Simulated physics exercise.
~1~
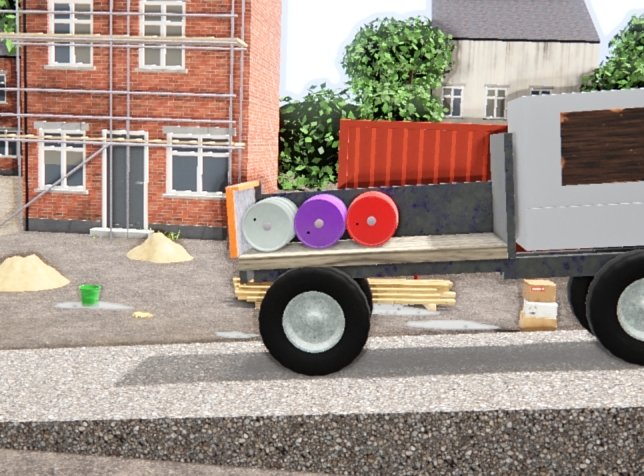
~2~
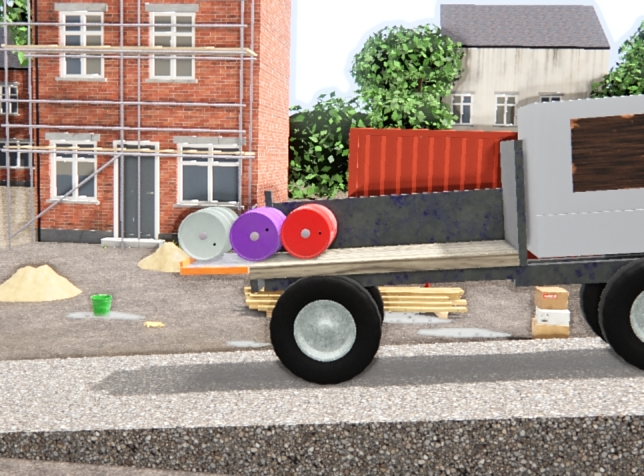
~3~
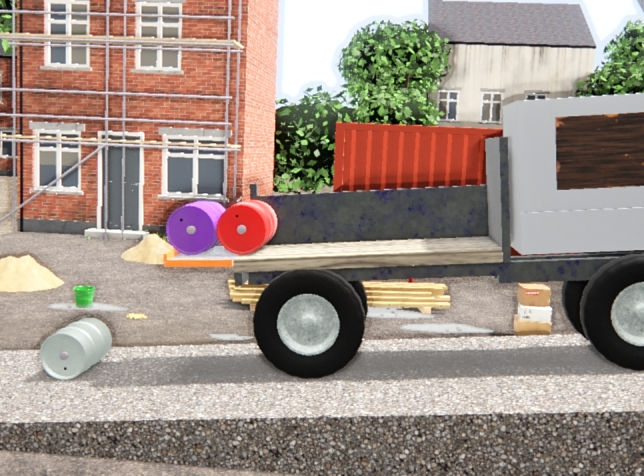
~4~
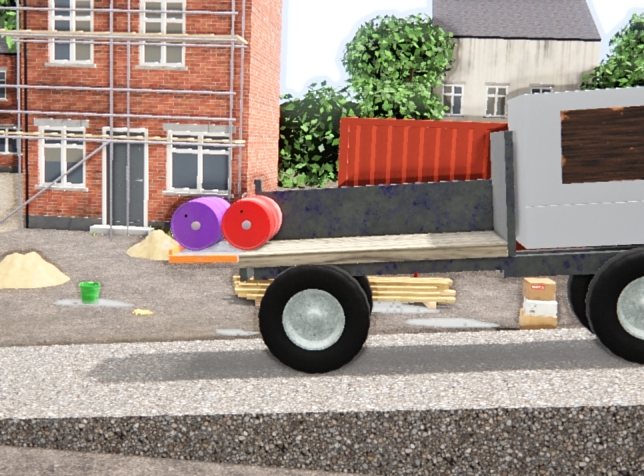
Three kegs roll left as the tailgate drops; the pale one falls, two stay aboard.
